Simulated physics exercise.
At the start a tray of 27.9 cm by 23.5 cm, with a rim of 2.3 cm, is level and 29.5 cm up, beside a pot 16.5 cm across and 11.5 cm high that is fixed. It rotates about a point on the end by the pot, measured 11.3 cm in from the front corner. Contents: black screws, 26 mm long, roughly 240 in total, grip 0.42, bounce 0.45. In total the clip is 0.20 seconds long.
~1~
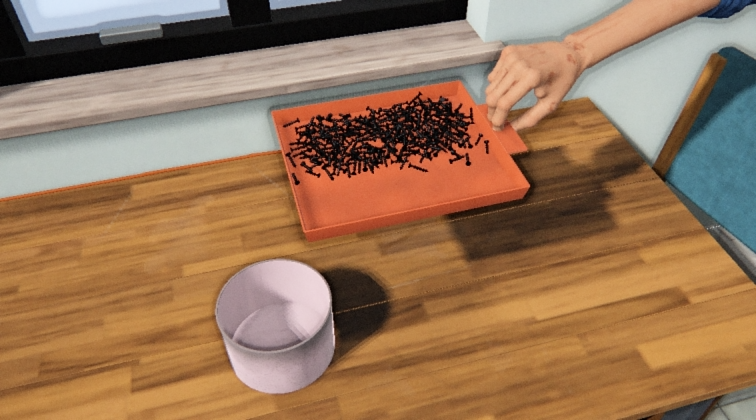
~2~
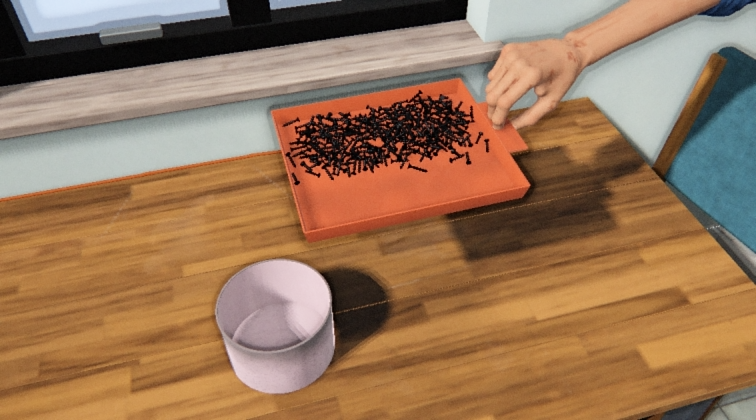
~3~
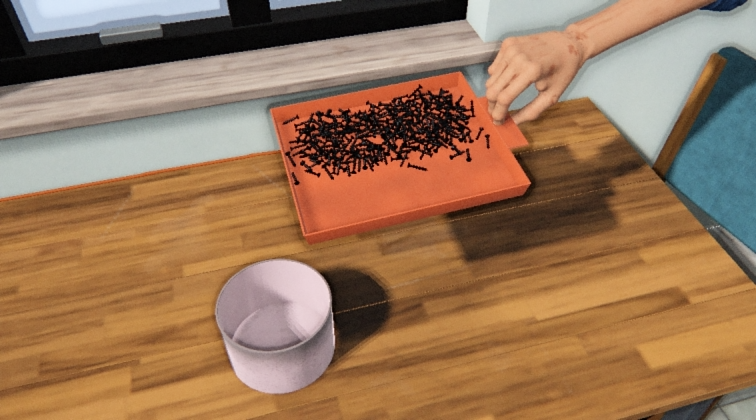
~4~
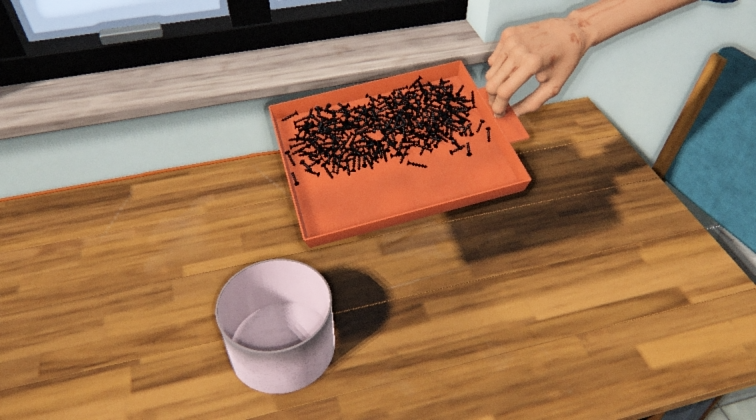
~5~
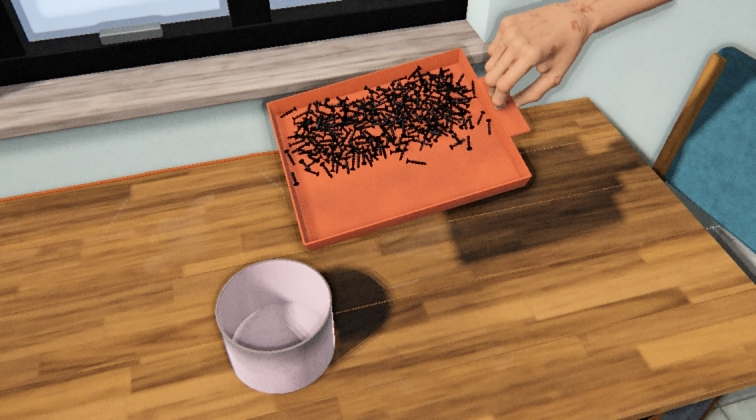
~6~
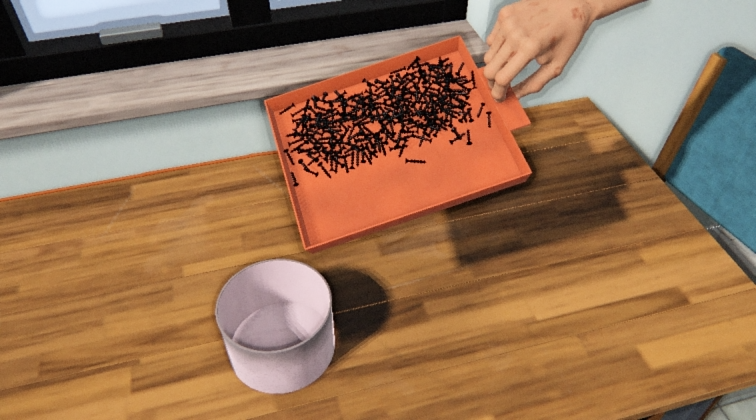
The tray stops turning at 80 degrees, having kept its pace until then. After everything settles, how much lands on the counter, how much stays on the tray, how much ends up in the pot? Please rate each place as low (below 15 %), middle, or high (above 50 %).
Counter: High, tray: Low, pot: Middle.
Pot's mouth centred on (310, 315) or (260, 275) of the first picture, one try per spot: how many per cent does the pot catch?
I'd say close to 85 percent for the first spot and 0 percent for the second.
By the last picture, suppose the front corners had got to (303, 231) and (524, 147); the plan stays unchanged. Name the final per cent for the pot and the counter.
Pot: 35, counter: 45.
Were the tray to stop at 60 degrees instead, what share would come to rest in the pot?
About 20 in a hundred would end up in the pot.
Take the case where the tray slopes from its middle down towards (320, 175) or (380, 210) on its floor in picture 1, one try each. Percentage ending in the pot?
Around 25 % for the first direction, around 10 % for the second.
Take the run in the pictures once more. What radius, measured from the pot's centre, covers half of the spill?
Distance: Roughly 14 cm.
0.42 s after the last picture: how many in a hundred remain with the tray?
Some 95 per cent of the load.
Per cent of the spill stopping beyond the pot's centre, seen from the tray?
Some 40 per cent.
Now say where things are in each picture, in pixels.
Tray tilt 0 degrees, front corners at (307, 229) and (525, 185); middle of the pieces at (389, 134); pot at (274, 303), in the first picture.
Tray tilt 1 degrees, front corners at (307, 229) and (525, 184); middle of the pieces at (389, 133), in the second picture.
Tray tilt 3 degrees, front corners at (307, 232) and (526, 181), lowest corner left front; middle of the pieces at (389, 130), in the third picture.
Tray tilt 8 degrees, front corners at (307, 236) and (526, 178), lowest corner left front; middle of the pieces at (388, 125), in the fourth picture.
Tray tilt 13 degrees, front corners at (307, 241) and (526, 174), lowest corner left front; middle of the pieces at (387, 120), in the fifth picture.
Tray tilt 18 degrees, front corners at (308, 245) and (526, 171), lowest corner left front; middle of the pieces at (386, 115); pot at (274, 303), in the sixth picture.
Then, 0.25 s after the last picture, tilt 49 degrees; the tray holds 100 %, the pot 0 %.
Then, 0.42 s after the last picture, tilt 70 degrees; the tray holds 95 %, the pot 0 %.
Then, 0.71 s after the last picture, tilt 80 degrees; the tray holds 10 %, the pot 25 %.
In the end, counter 65 %, tray 5 %, pot 35 %.
